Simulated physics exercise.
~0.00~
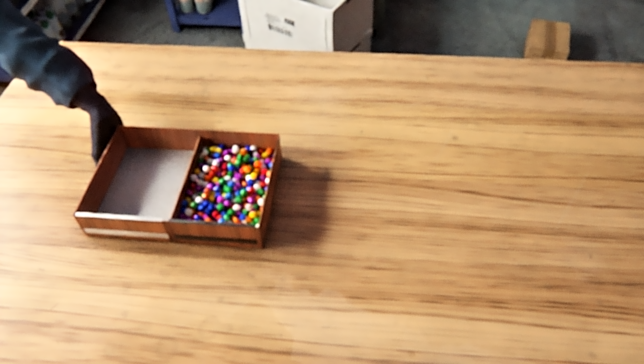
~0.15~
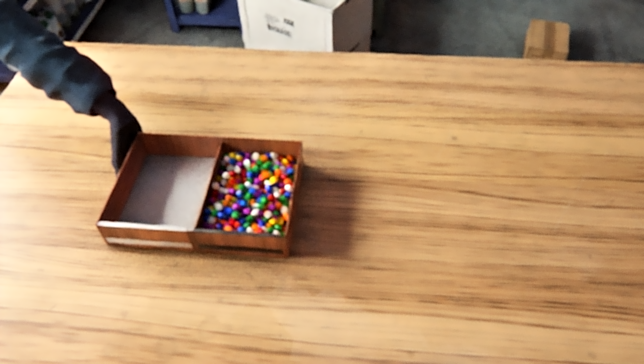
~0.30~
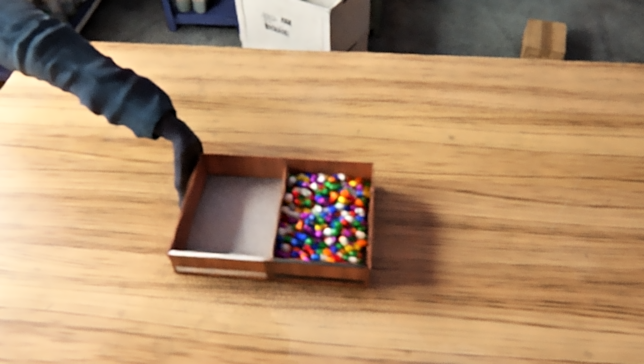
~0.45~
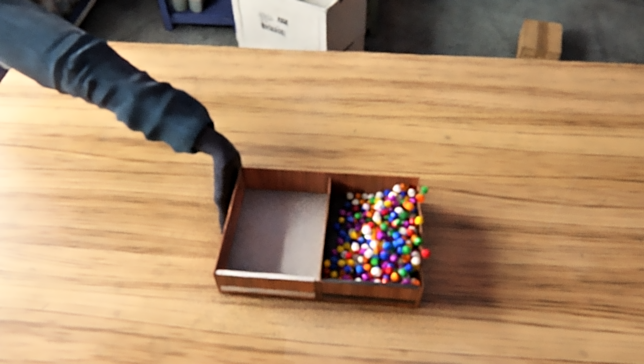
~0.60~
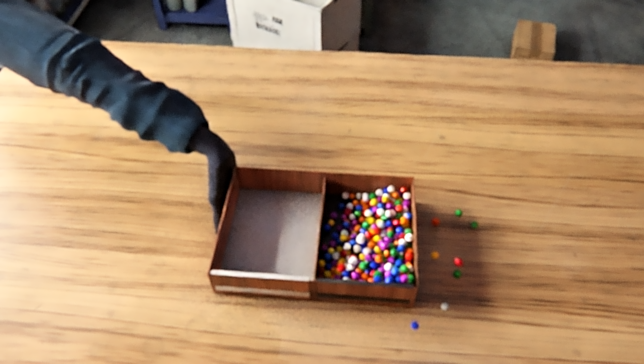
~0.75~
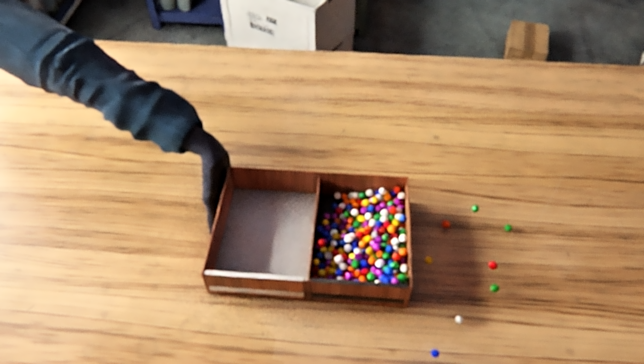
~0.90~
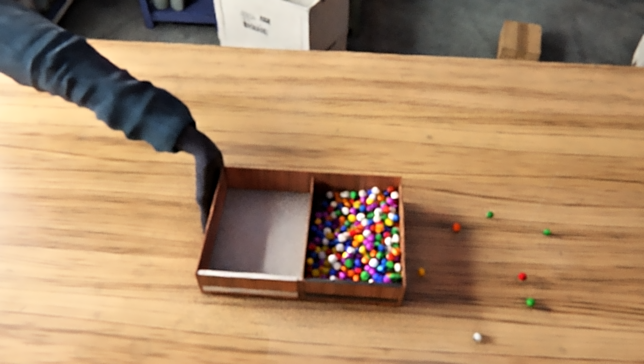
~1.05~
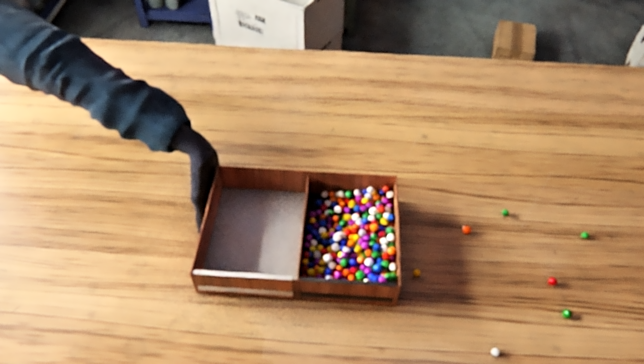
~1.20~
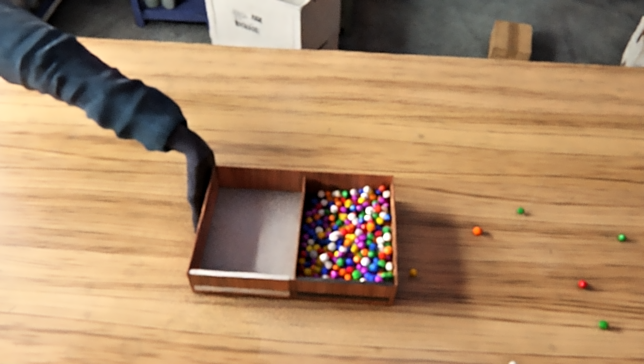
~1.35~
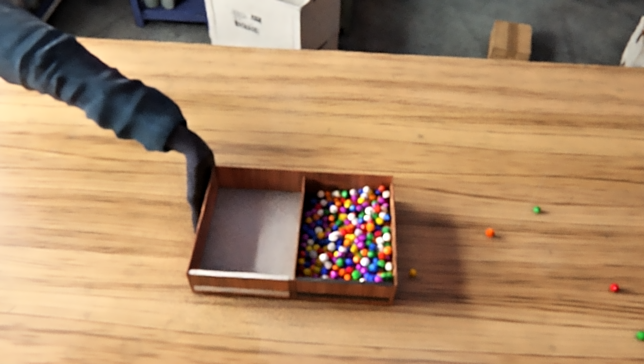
In the video, a dark-sleeved, gloved hand slides a two-compartment wooden tray rightward across a wooden table, then stops it. Colorful beads in the right compartment surge, and several spill over the side and roll away to the right, while most remain inside and the left compartment stays empty.
